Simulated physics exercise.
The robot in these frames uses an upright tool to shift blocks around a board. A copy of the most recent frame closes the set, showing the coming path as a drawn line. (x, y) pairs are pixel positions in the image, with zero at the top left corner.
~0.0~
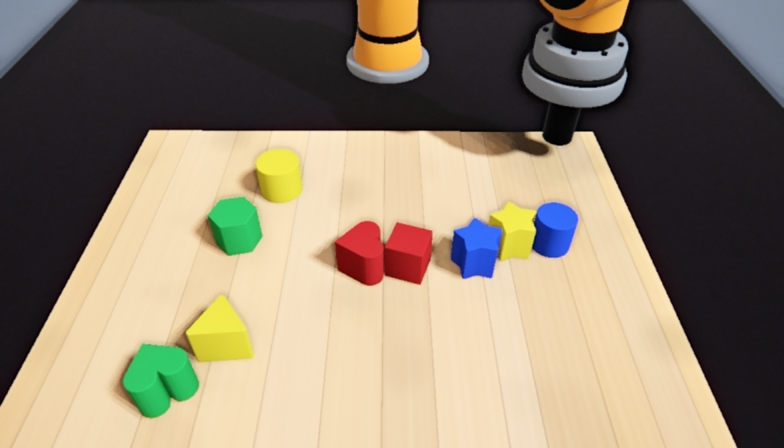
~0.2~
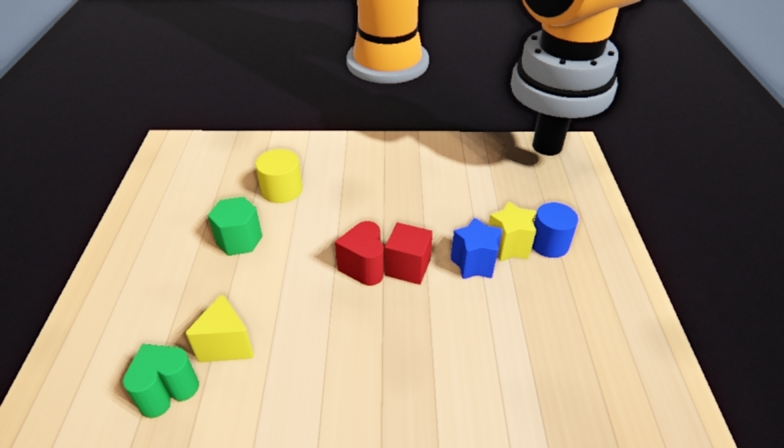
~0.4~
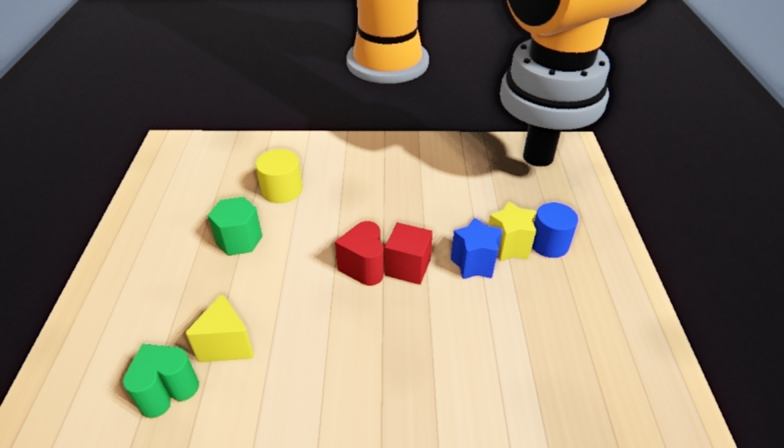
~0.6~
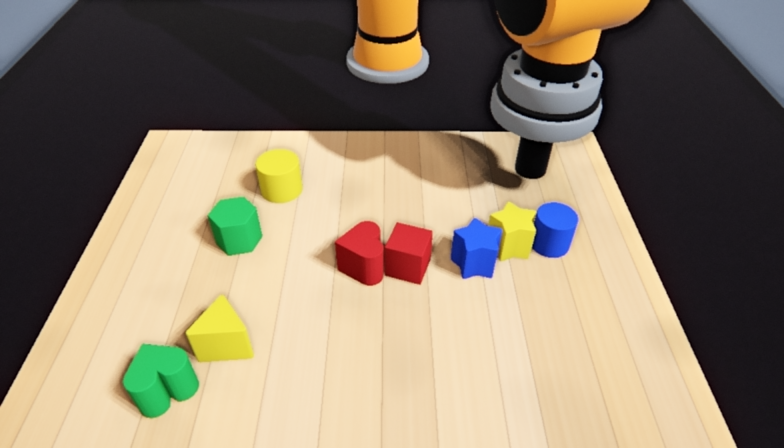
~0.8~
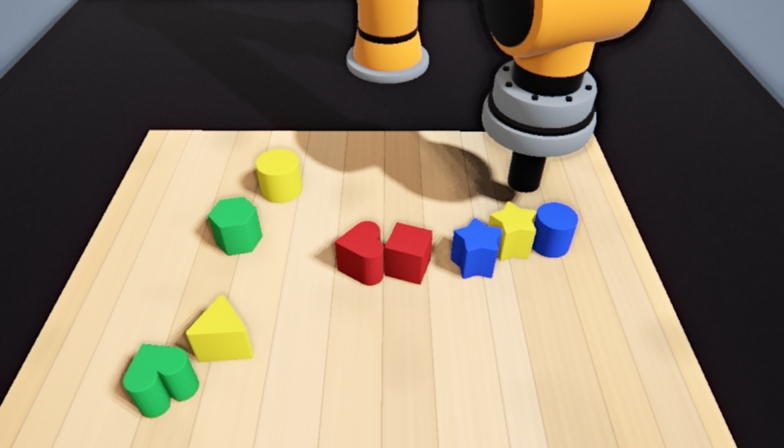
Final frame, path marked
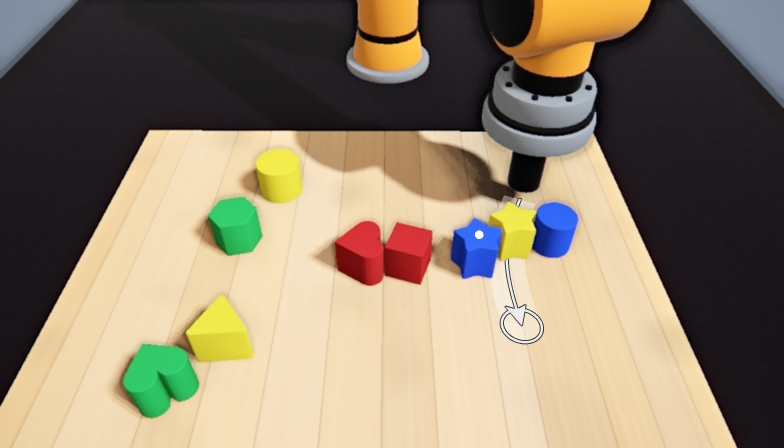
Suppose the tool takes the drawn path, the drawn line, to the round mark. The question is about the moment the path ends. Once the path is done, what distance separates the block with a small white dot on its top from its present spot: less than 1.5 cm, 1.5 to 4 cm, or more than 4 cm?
It moves between 1.5 and 4 cm.
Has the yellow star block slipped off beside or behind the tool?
Going by the path, no.
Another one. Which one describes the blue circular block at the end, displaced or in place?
Put simply, it stays right there.
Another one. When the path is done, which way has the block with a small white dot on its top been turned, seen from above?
Clockwise rotation.
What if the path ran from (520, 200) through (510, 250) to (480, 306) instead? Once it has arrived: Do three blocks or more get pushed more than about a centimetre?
In short: No.
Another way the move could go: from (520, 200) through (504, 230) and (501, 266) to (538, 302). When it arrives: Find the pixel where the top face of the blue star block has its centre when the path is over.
Its top middle will sit at (479, 258).
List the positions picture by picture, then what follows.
In the first picture, tool tip (557, 138); block tops, blue star block (479, 235); yellow star block (515, 217); blue circular block (558, 215).
In the second picture, tool (547, 147); blocks unchanged.
In the third picture, tool (538, 158); blocks unchanged.
In the fourth picture, tool (530, 170); blocks unchanged.
In the fifth picture, tool (523, 183); blue star block (479, 235); yellow star block (515, 217); blue circular block (558, 215).
Path on the board, from (520, 200) over (507, 254) to (522, 325); the dot is on the blue star block.
On the path given first. One third of the way, tool (512, 218); blue star block (476, 240), turned 20° clockwise; yellow star block (513, 230), turned 20° anticlockwise.
Two thirds of the way, tool (512, 260); blue star block (469, 257), turned 75° clockwise; yellow star block (516, 276), turned 20° anticlockwise.
At the end, tool (526, 309); blue star block (469, 257), turned 75° clockwise; yellow star block (527, 330), turned 15° anticlockwise; blue circular block in place.
